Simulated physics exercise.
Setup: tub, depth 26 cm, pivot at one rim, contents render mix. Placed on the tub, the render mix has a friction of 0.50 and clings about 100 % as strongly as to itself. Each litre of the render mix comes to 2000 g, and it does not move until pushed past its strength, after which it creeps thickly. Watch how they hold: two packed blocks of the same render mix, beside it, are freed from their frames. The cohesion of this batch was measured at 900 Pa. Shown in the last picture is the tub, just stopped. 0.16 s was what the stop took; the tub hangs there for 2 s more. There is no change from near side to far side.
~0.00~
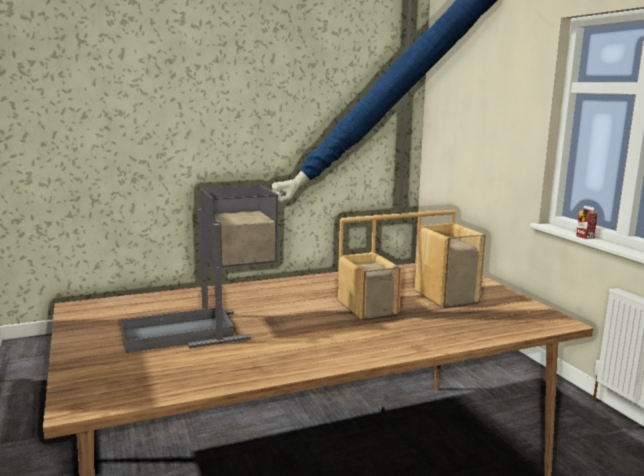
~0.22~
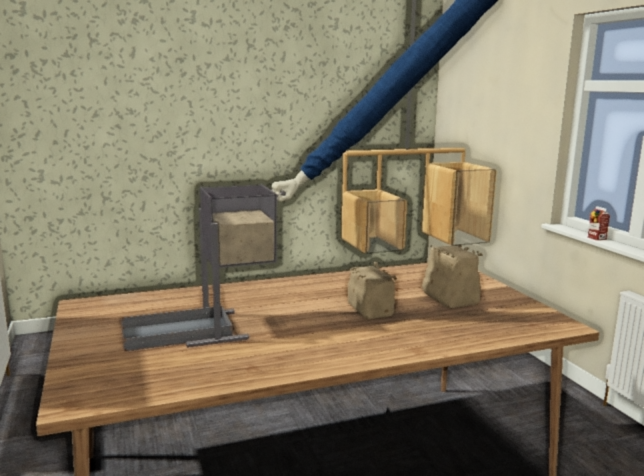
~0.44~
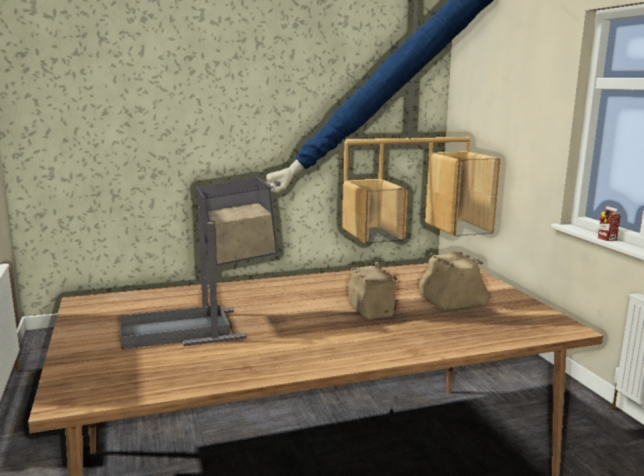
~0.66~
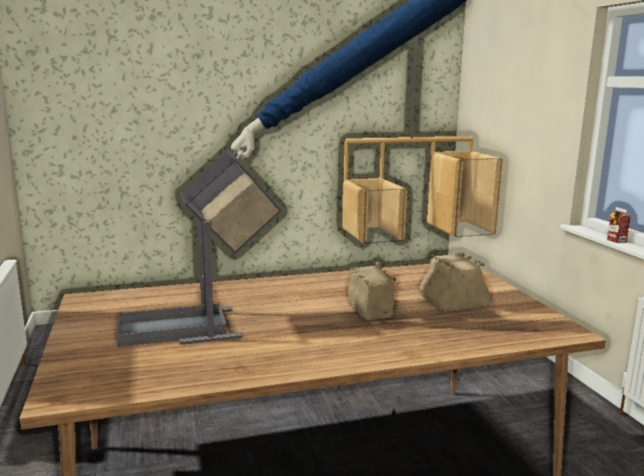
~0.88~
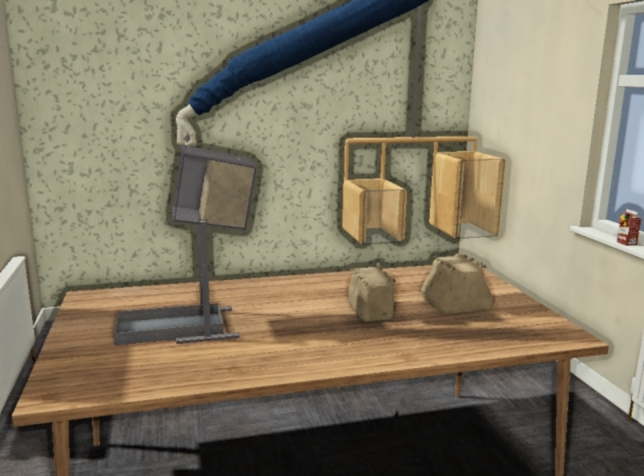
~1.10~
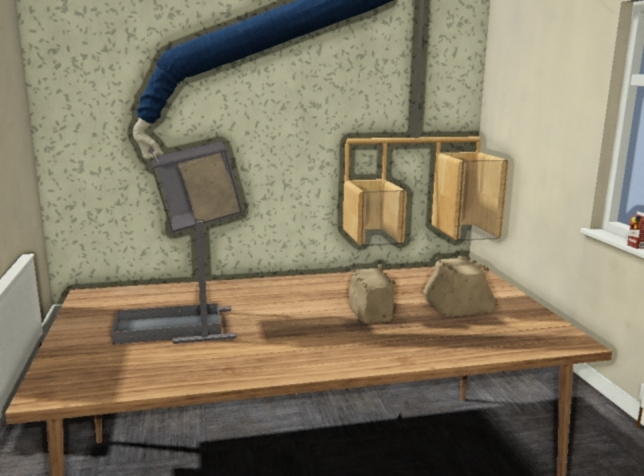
In the video, two wooden moulds lift off brown blocks on a table and the right block sags lower, then a blue-sleeved arm turns a grey tub of brown material counterclockwise on its stand, the hand moving left.
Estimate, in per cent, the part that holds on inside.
The part holding on inside is about 47 %.
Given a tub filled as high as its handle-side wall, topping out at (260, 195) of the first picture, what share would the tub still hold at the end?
Near 100 per cent.
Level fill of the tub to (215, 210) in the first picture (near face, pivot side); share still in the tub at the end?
Then about 40 %.
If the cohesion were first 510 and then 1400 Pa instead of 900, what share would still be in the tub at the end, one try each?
Result: 50 % for the first case, 100 % for the second.
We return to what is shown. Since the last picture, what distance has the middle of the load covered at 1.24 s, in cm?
Around 4 cm.
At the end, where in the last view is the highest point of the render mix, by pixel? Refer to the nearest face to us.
Looking at the last picture, I'd put it at about (214, 190).
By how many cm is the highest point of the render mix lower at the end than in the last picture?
About 13 cm.
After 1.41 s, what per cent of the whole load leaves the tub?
I reckon it's around 40 in a hundred.
After 1.24 s, the tub is at 103 degrees and holds 100 %.
After 1.41 s, the tub is at 103 degrees and holds 86 %.
After 1.58 s, the tub is at 103 degrees and holds 61 %.
After 1.75 s, the tub is at 103 degrees and holds 52 %.
After 3.10 s, the tub is at 103 degrees and holds 47 %.
